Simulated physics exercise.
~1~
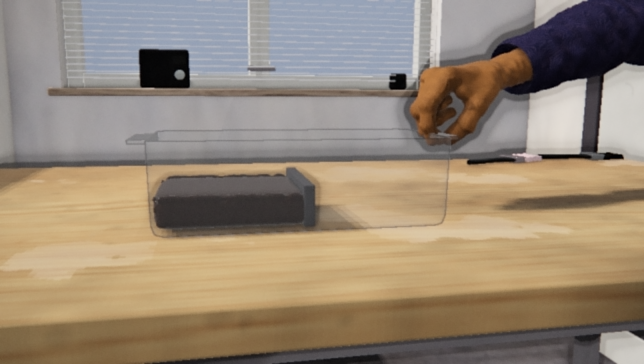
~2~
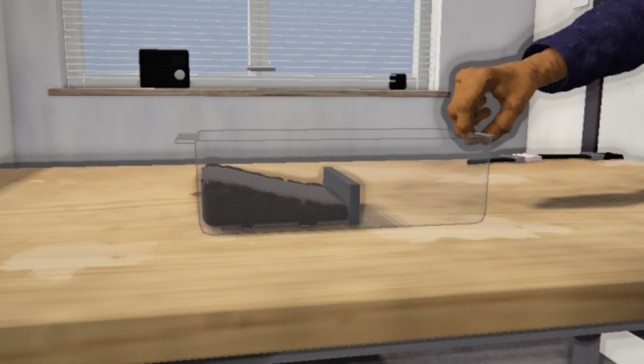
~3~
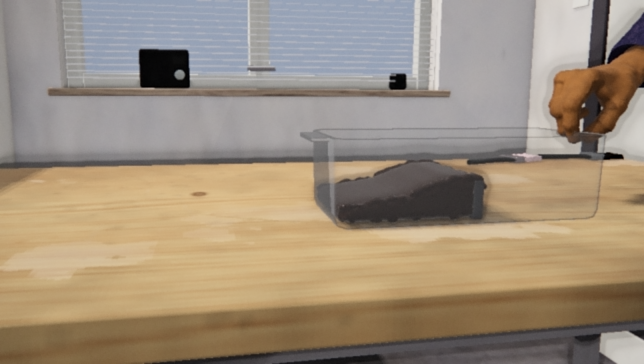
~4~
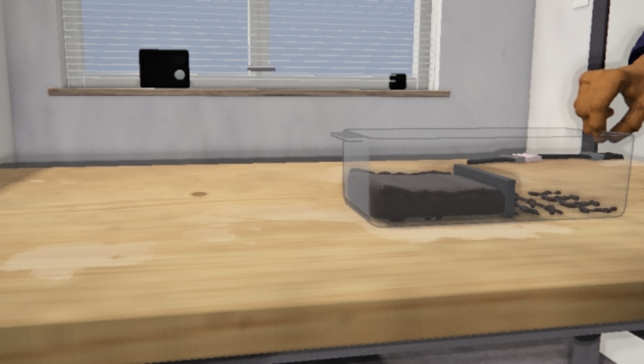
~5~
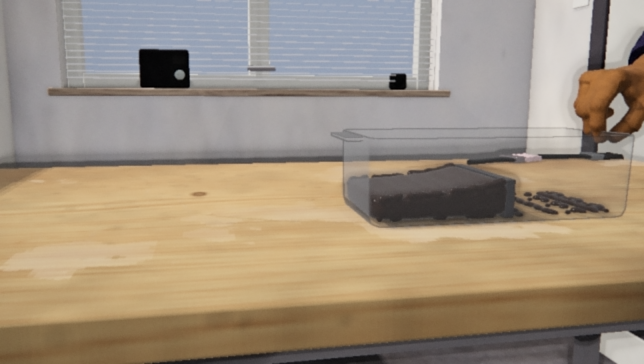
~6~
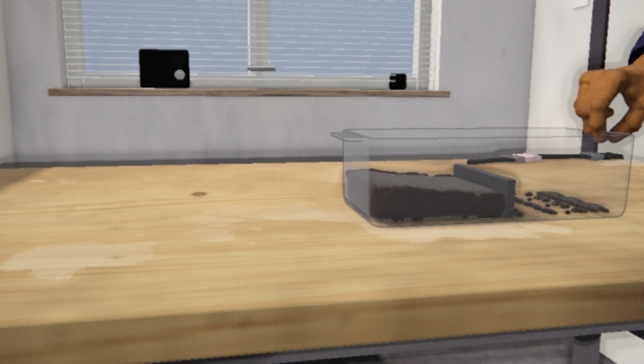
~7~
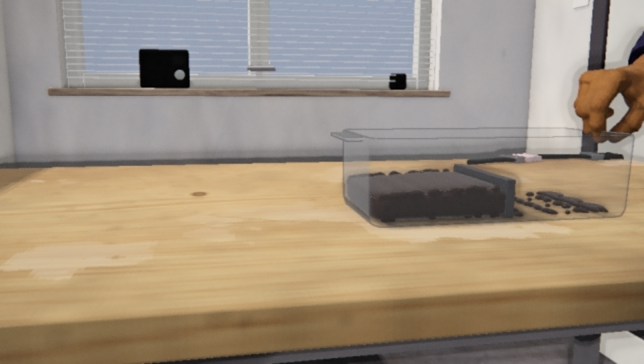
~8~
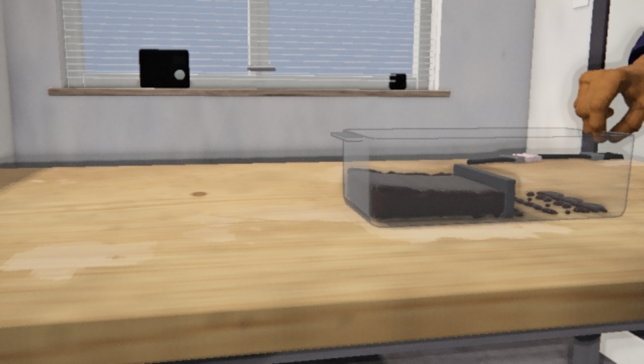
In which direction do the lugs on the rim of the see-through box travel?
The lugs travel to the right, along with the box as the hand pulls it across the table.
